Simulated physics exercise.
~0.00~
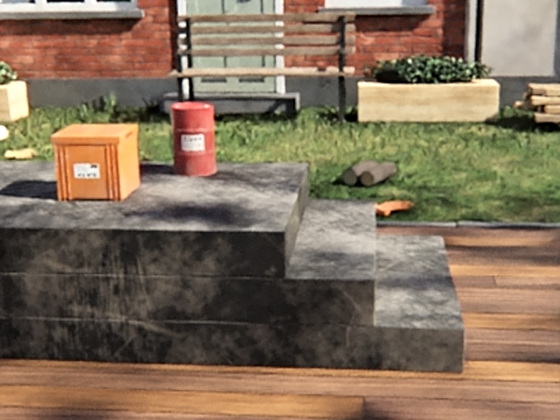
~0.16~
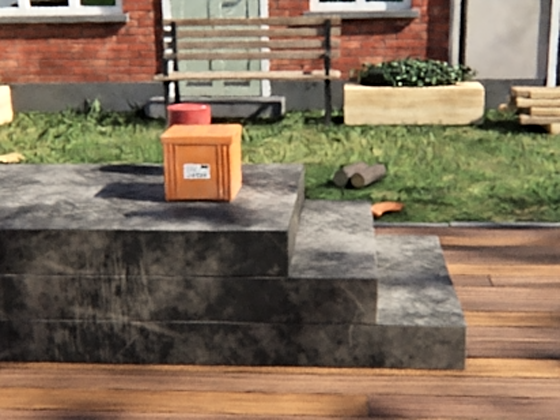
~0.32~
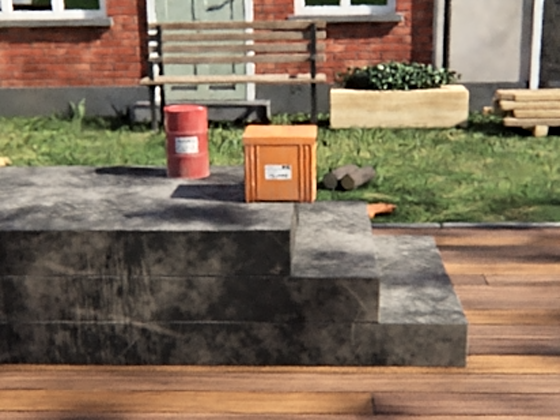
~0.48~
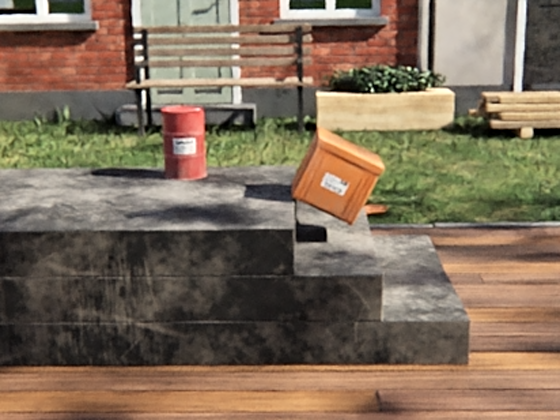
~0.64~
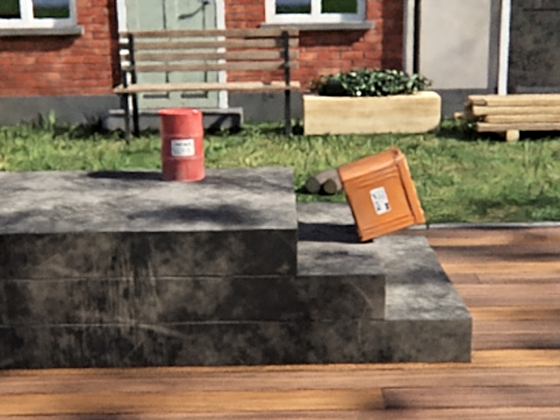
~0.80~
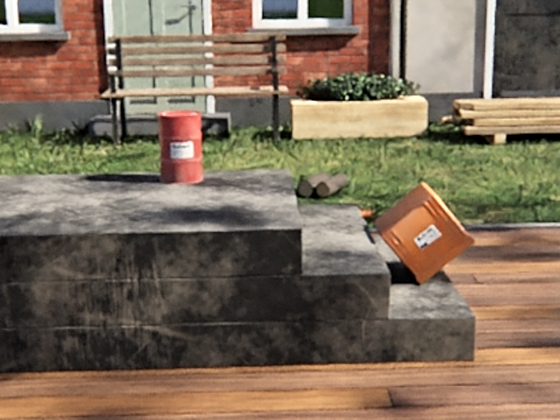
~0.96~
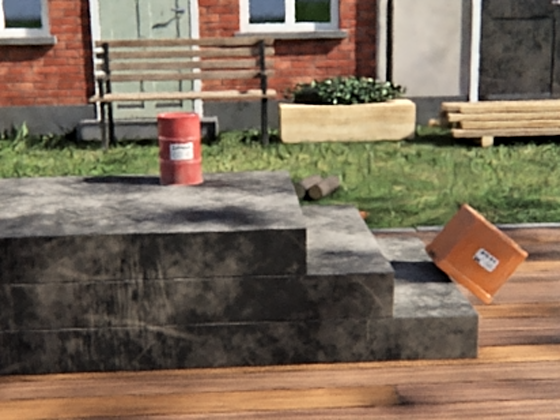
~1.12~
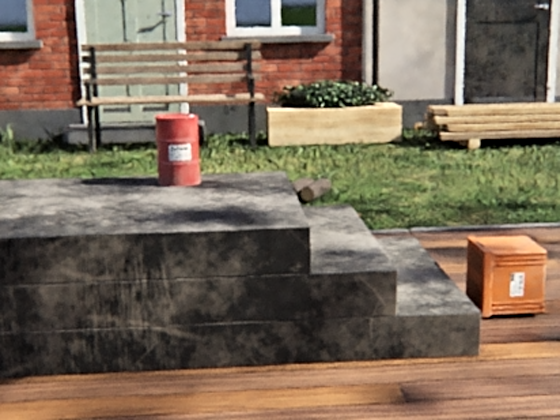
We see an orange box and a red canister on a dark stone landing. The box slides right, passing in front of the canister, tips over the edge and tumbles down the steps, ending on the wooden floor at the bottom, while the canister stays standing on top.
